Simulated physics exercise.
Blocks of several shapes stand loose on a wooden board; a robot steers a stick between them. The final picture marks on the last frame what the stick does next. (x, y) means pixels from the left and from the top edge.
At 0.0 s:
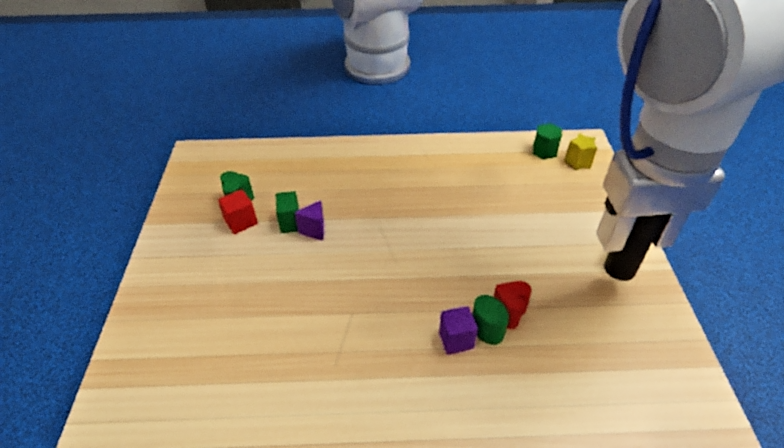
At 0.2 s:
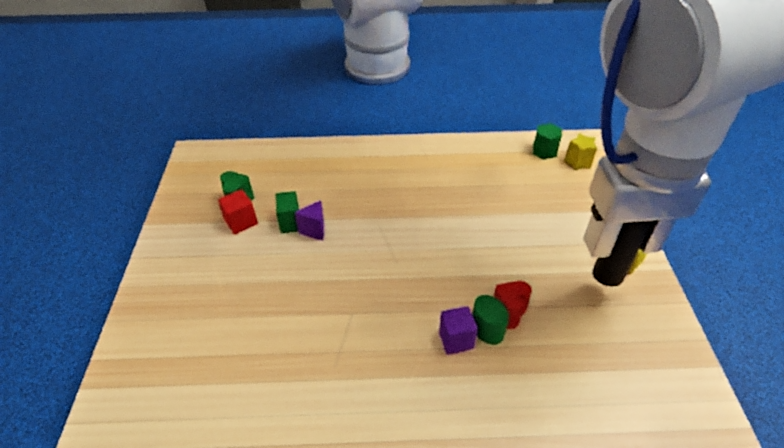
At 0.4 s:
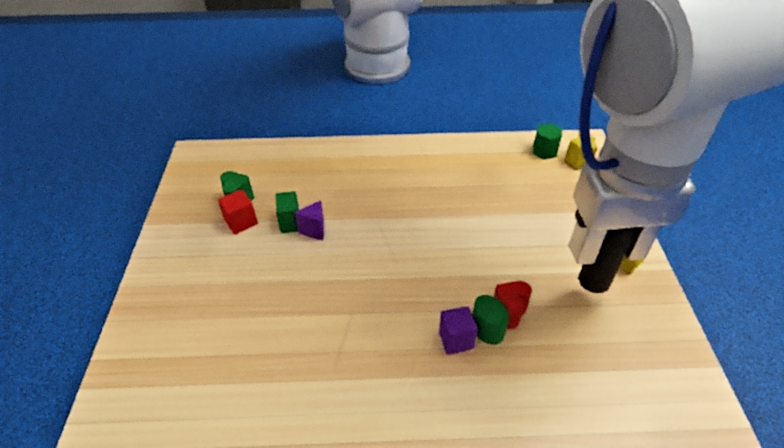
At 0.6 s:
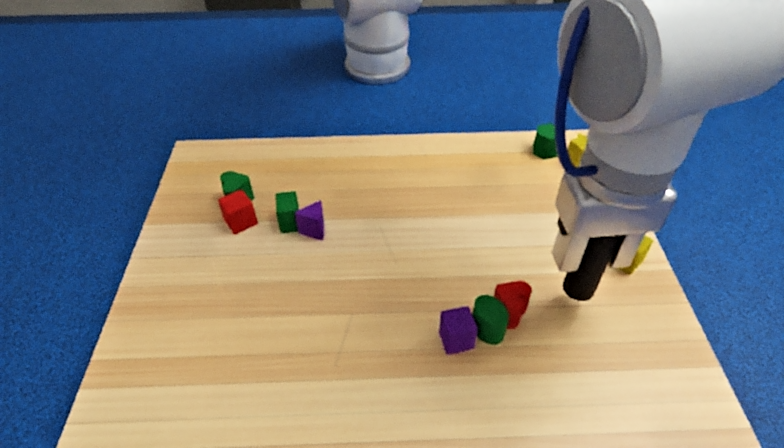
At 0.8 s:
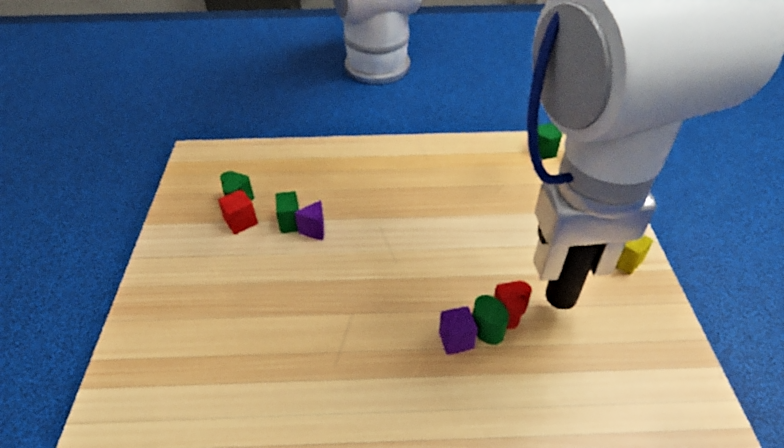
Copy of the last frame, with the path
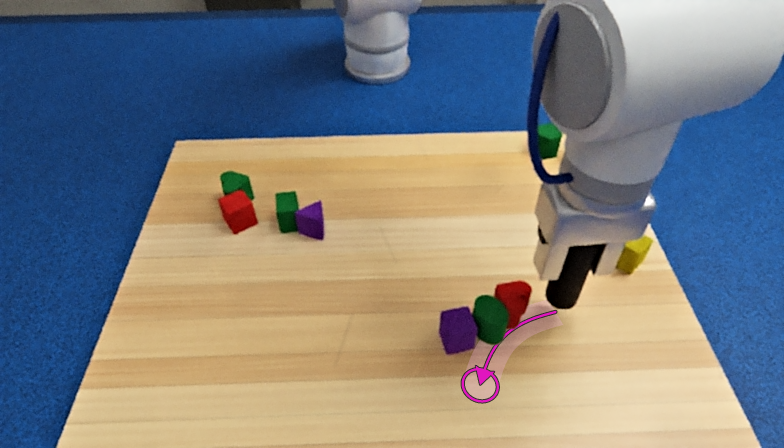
A robot arm moves its black stick left across the wooden board while the blocks stay still.
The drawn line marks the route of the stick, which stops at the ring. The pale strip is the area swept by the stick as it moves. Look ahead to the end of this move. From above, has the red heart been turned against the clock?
It seems not.
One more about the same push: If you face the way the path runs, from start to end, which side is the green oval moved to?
Right.
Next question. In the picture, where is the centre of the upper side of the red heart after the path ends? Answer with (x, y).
It is going to be at (492, 293).
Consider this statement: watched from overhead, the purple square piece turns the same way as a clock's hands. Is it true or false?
That is false.
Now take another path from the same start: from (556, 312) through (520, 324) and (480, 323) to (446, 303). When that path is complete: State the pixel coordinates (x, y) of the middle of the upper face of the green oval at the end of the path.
My best guess is (418, 298).
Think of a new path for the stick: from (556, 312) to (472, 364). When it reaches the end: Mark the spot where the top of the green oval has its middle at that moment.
I'd place it at (470, 308), taking the centre of its top.
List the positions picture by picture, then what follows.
The first frame shows stick tip (620, 270); block tops, purple square piece (459, 320); green oval (492, 309); red heart (515, 292).
The second frame shows stick (608, 275); blocks unchanged.
The third frame shows stick (594, 282); blocks unchanged.
The fourth frame shows stick (578, 289); blocks unchanged.
The fifth frame shows stick (561, 297); purple square piece (459, 320); green oval (492, 309); red heart (515, 292).
Path on the board, from (556, 312) via (520, 324) and (494, 349), ending at (480, 385).
What follows on the original path. One third of the way, stick (523, 310); purple square piece (451, 322), turned 15° anticlockwise; green oval (476, 310); red heart (498, 292).
Two thirds of the way, stick (497, 335); purple square piece (443, 325), turned 30° anticlockwise; green oval (465, 309), turned 15° anticlockwise; red heart (492, 293), turned 25° clockwise.
At the end, stick (483, 371); purple square piece (443, 325), turned 30° anticlockwise; green oval (465, 309), turned 15° anticlockwise; red heart (492, 293), turned 25° clockwise.
